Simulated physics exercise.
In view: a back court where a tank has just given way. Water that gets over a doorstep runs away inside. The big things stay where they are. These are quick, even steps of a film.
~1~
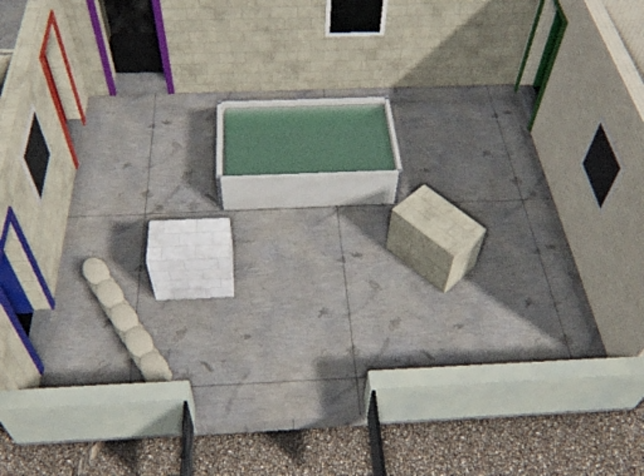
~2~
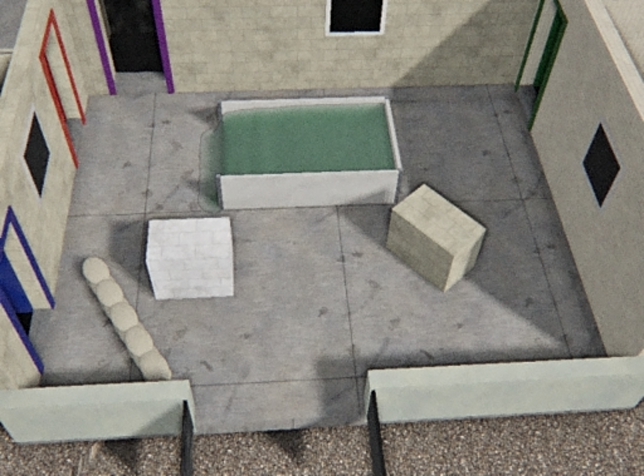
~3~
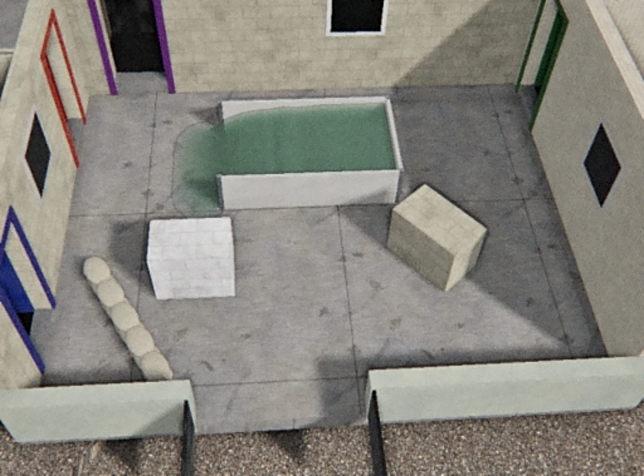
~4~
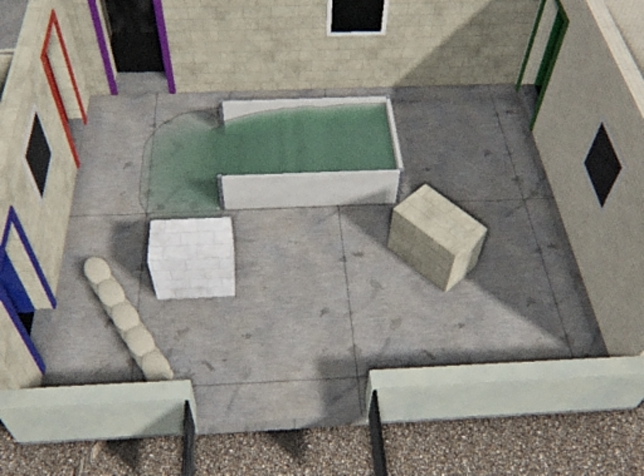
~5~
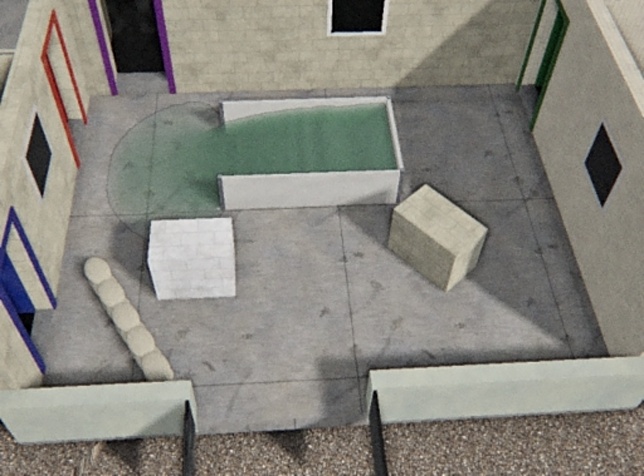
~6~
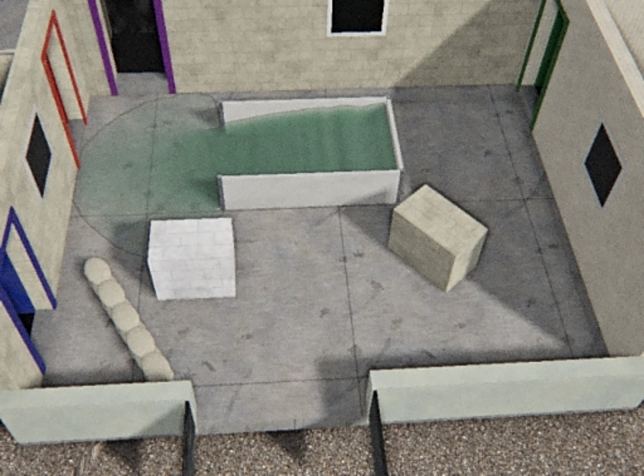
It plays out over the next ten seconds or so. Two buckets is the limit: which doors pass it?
The red door lets in a lot; the green door admits no more than that; the blue door lets in a lot; the purple door admits no more than that.
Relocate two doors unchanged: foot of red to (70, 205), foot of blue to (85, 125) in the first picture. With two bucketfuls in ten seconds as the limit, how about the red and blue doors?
In short: Red passes that mark; blue takes more.
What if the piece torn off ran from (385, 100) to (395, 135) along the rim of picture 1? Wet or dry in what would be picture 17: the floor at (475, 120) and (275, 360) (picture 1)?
As listed: Under water, no water.
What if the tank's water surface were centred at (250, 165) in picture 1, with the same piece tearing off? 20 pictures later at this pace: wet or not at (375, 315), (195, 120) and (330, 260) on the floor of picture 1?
In turn: Not flooded, wet, no water.
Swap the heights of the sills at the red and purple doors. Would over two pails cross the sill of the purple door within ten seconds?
Then: The purple one passes that mark.
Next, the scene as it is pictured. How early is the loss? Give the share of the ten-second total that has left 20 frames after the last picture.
Near 35 in a hundred.
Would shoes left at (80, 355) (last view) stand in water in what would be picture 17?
Answer: Awash.
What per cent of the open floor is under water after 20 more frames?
I make it 35 per cent.
A moment on, water covers 20 % of the floor; the red door over two buckets in, the green door not reached, the blue door not reached, the purple door wet at the sill, nothing in.
Next, water covers 25 % of the floor; the red door over two buckets in, the green door not reached, the blue door wet at the sill, nothing in, the purple door wet at the sill, nothing in.
Then, water covers 35 % of the floor; the red door far over two buckets in, the green door not reached, the blue door under two buckets in, the purple door wet at the sill, nothing in.
Later, water covers 65 % of the floor; the red door far over two buckets in, the green door wet at the sill, nothing in, the blue door over two buckets in, the purple door wet at the sill, nothing in.
In the end, water covers 90 % of the floor; the red door far over two buckets in, the green door wet at the sill, nothing in, the blue door far over two buckets in, the purple door wet at the sill, nothing in.
